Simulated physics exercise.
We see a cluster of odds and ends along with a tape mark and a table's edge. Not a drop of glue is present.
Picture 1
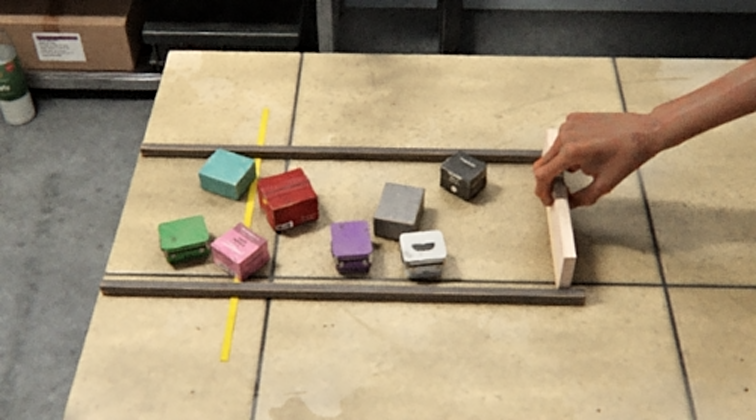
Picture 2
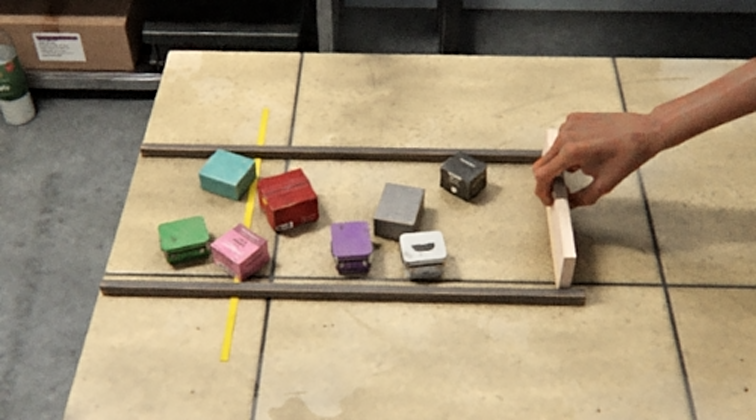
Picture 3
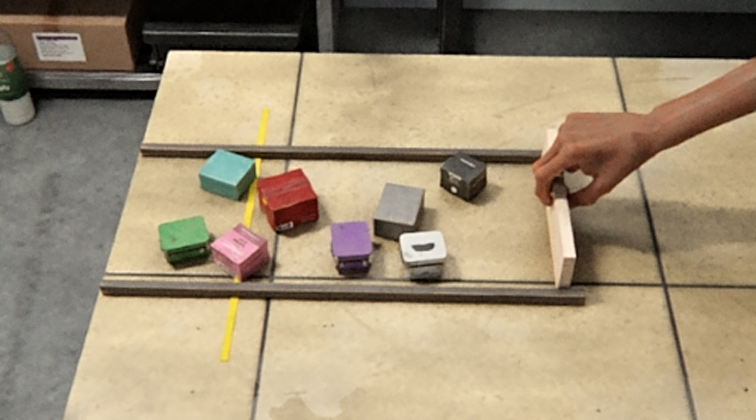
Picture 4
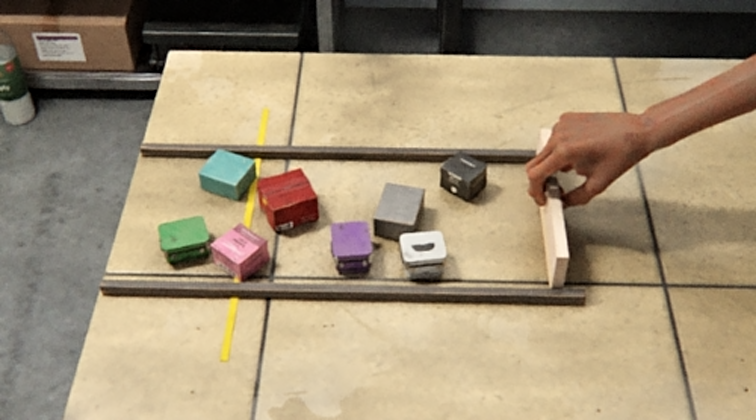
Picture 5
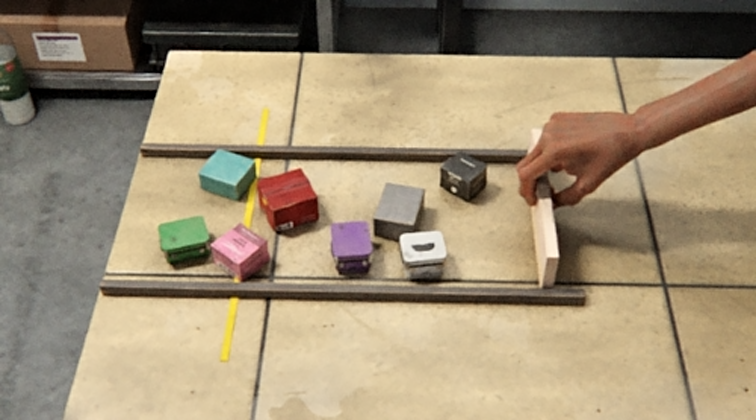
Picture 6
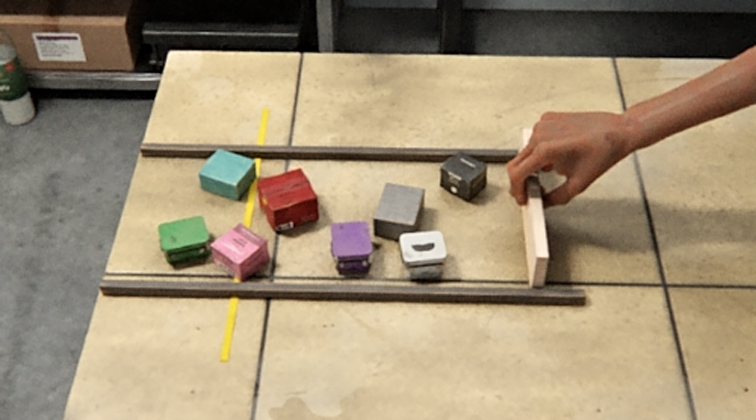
Wooden board held by a hand sliding slowly left between two rails toward scattered coloured blocks, which stay still.
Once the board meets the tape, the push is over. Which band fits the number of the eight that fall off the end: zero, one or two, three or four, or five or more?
The band is zero.
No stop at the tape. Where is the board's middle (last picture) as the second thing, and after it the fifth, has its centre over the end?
About (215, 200), then about (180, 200).
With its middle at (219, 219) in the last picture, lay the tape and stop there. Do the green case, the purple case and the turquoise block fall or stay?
Taking them in turn, the green case tips off, the purple case does not drop, the turquoise block does not drop.
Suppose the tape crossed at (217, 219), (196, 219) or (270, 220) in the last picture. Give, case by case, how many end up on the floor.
In order: 1, 2 and 0.
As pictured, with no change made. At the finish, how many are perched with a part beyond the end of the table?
The number overhanging is 1.
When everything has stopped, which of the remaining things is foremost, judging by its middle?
The green case.
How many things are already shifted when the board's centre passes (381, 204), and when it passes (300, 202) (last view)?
Moved so far: 4, later 8.
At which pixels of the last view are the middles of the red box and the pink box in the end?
Looks like one lands around (183, 201), and the other around (139, 261).
Soon after, none off yet; green case at rest near (185, 241); turquoise block at rest near (228, 175); pink box at rest near (241, 253).
At rest, the number that fall off is zero.
